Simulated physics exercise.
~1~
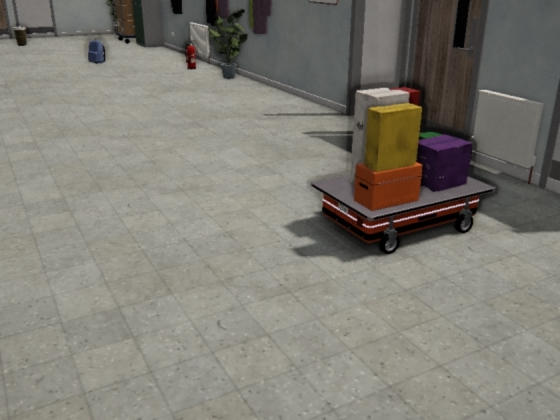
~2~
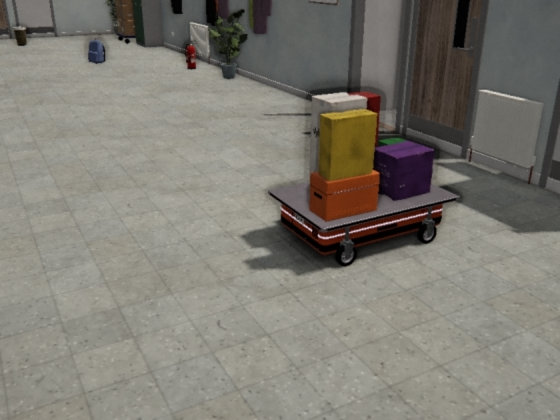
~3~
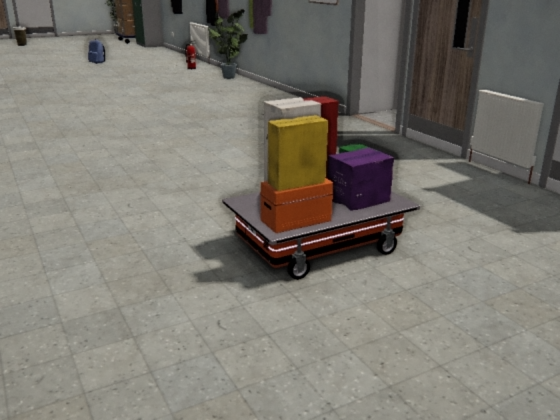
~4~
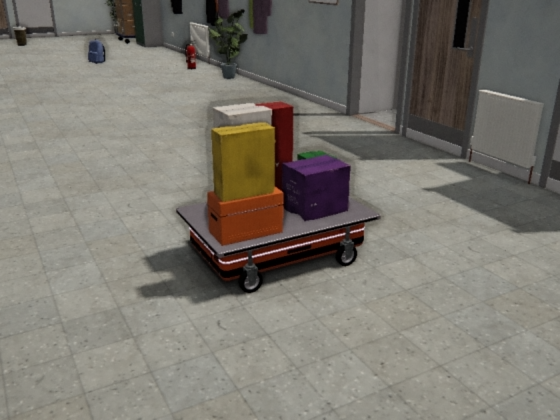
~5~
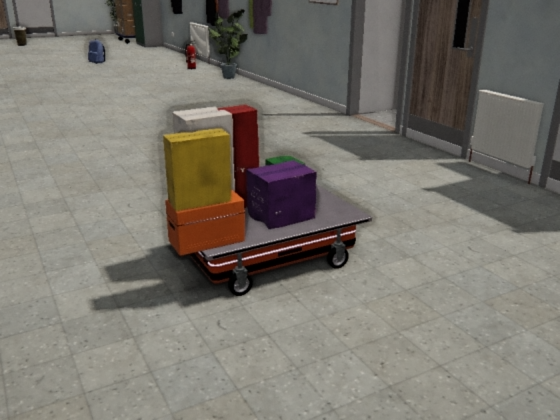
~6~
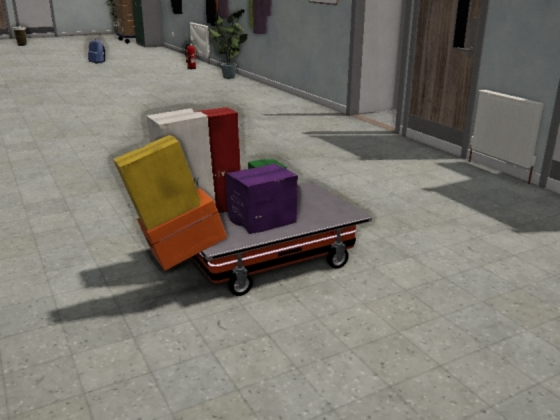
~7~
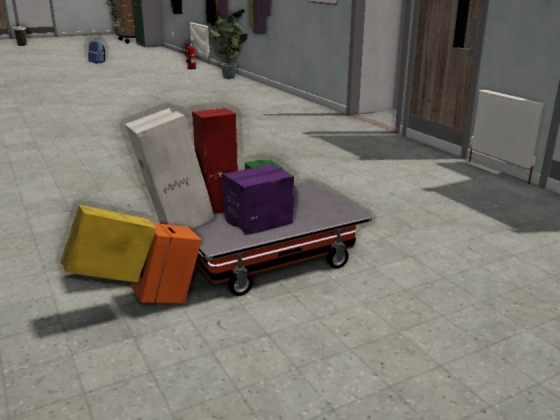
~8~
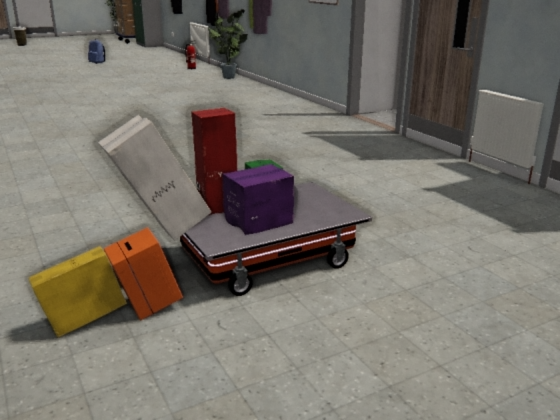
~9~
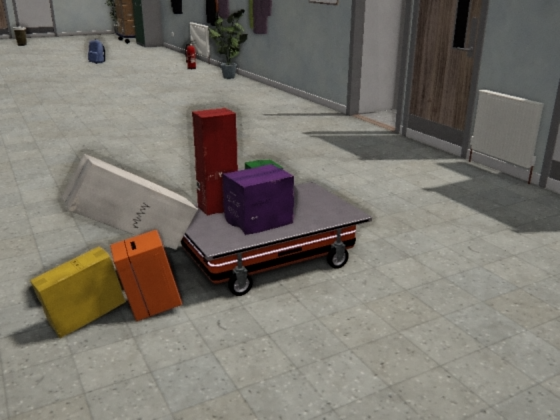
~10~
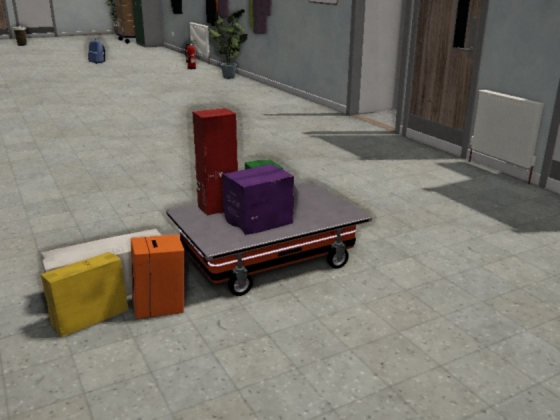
A flat robot cart stacked with coloured boxes rolls left across the pale tiled floor of a corridor, seen from above by a still camera. A yellow box stands on an orange toolbox at its left end, with tall white and red boxes behind and purple and green ones further right. As the cart stops, the yellow box and orange toolbox tip together off the left end and land on the floor. The white box leans after them, slides off and falls flat behind them. The red, purple and green boxes remain aboard, the red one still upright.
